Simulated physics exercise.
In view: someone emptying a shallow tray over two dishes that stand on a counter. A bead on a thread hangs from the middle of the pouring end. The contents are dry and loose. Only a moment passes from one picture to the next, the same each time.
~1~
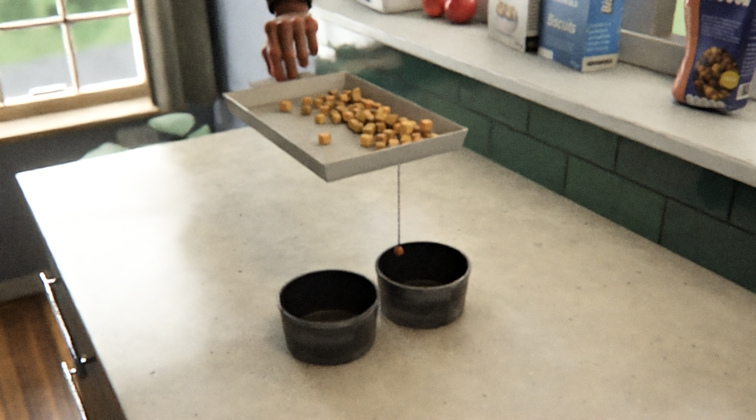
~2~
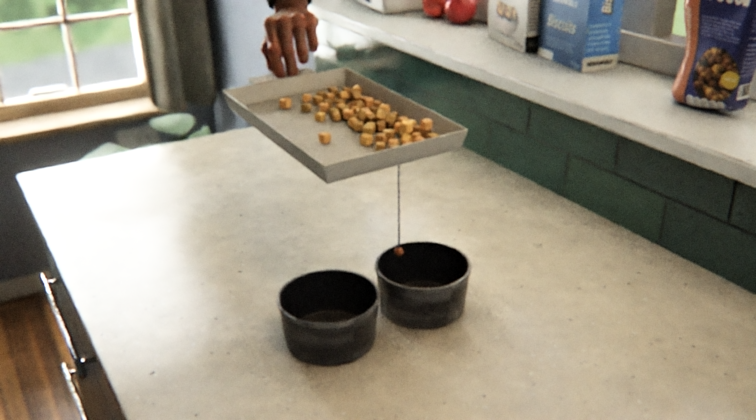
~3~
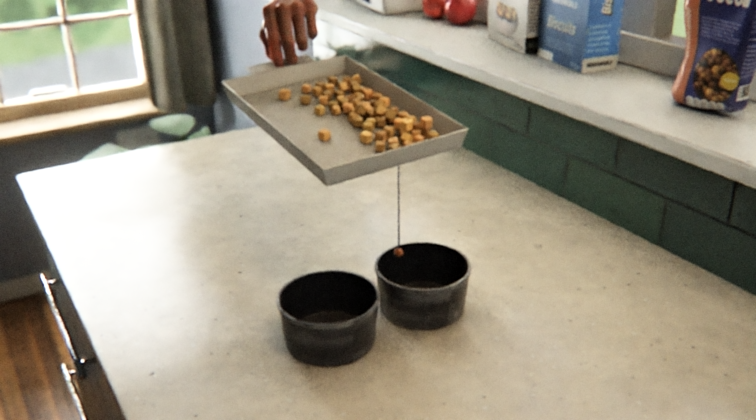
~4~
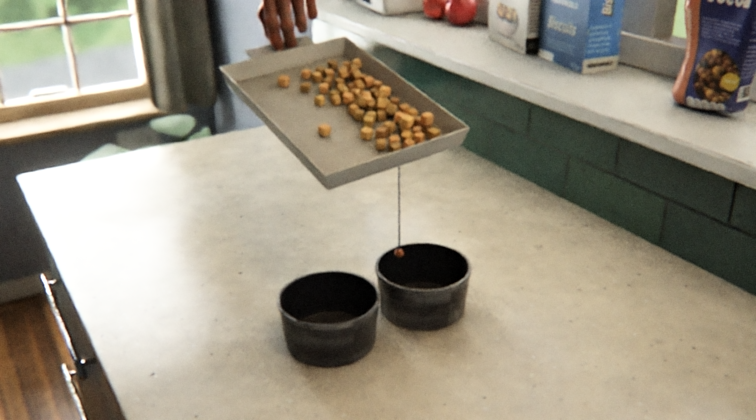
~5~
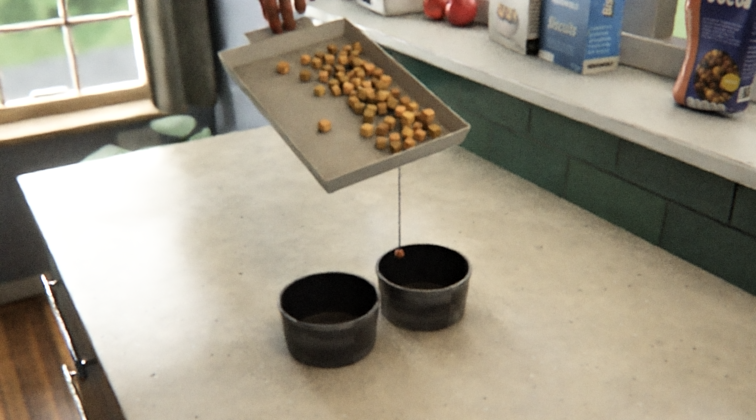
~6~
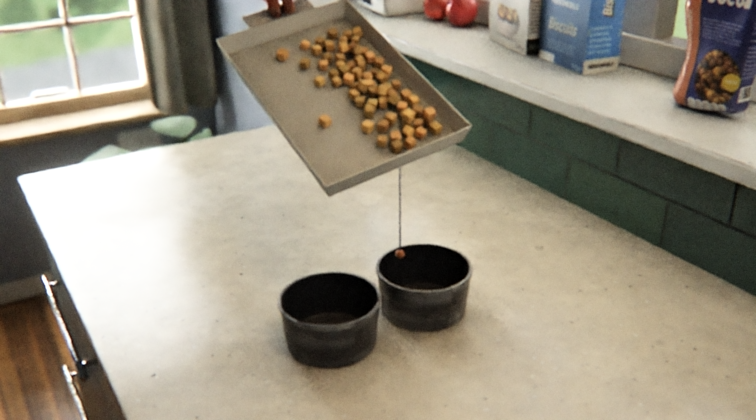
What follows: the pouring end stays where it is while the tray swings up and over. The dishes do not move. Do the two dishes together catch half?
Together they catch more than half.
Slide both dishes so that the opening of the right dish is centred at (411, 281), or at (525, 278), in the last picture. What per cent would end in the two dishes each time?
Near 60 % and 20 %.
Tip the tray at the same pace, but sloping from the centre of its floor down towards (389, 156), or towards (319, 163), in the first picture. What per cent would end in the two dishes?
Roughly 20 per cent, and 90 per cent.
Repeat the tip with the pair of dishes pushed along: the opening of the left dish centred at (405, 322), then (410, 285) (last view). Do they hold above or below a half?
At the first place under half, at the second under half.
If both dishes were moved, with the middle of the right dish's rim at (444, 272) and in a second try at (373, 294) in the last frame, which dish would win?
At the first place the left dish, at the second the right-hand dish.
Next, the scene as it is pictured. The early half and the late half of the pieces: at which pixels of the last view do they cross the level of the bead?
At about (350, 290), then at (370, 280).
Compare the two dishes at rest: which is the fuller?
Fuller: The dish on the left.
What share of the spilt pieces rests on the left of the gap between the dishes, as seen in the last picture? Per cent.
Close to 30 per cent.
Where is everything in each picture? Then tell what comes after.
The first frame shows corners of the pouring end near (326, 161) and (461, 129), level; middle of the load near (367, 119), small wooden cubes; left dish near (354, 337); right dish near (450, 302); bead on its thread near (399, 251).
The second frame shows corners of the pouring end near (326, 162) and (461, 129), level; middle of the load near (367, 117).
The third frame shows corners of the pouring end near (326, 166) and (461, 128), tipped barely, lowest at the left corner; middle of the load near (367, 111).
The fourth frame shows corners of the pouring end near (327, 171) and (462, 127), tipped a little, lowest at the left corner; middle of the load near (368, 102).
The fifth frame shows corners of the pouring end near (328, 176) and (463, 126), tipped clearly, lowest at the left corner; middle of the load near (368, 93).
The sixth frame shows corners of the pouring end near (328, 181) and (465, 125), tipped clearly, lowest at the left corner; middle of the load near (369, 85); left dish near (355, 340); right dish near (451, 305).
Shortly afterwards, tray tipped steeply; all but a few on the tray; only a few in the air.
Next, tray tipped past a quarter turn; near half on the tray; near a quarter in the left dish; a little outside both; only a few in the air.
Some moments later, tray tipped past a quarter turn; near two thirds in the left dish; near a third outside both.
In the end, tray tipped past a quarter turn; near two thirds in the left dish; none at all in the right dish; near a third outside both.
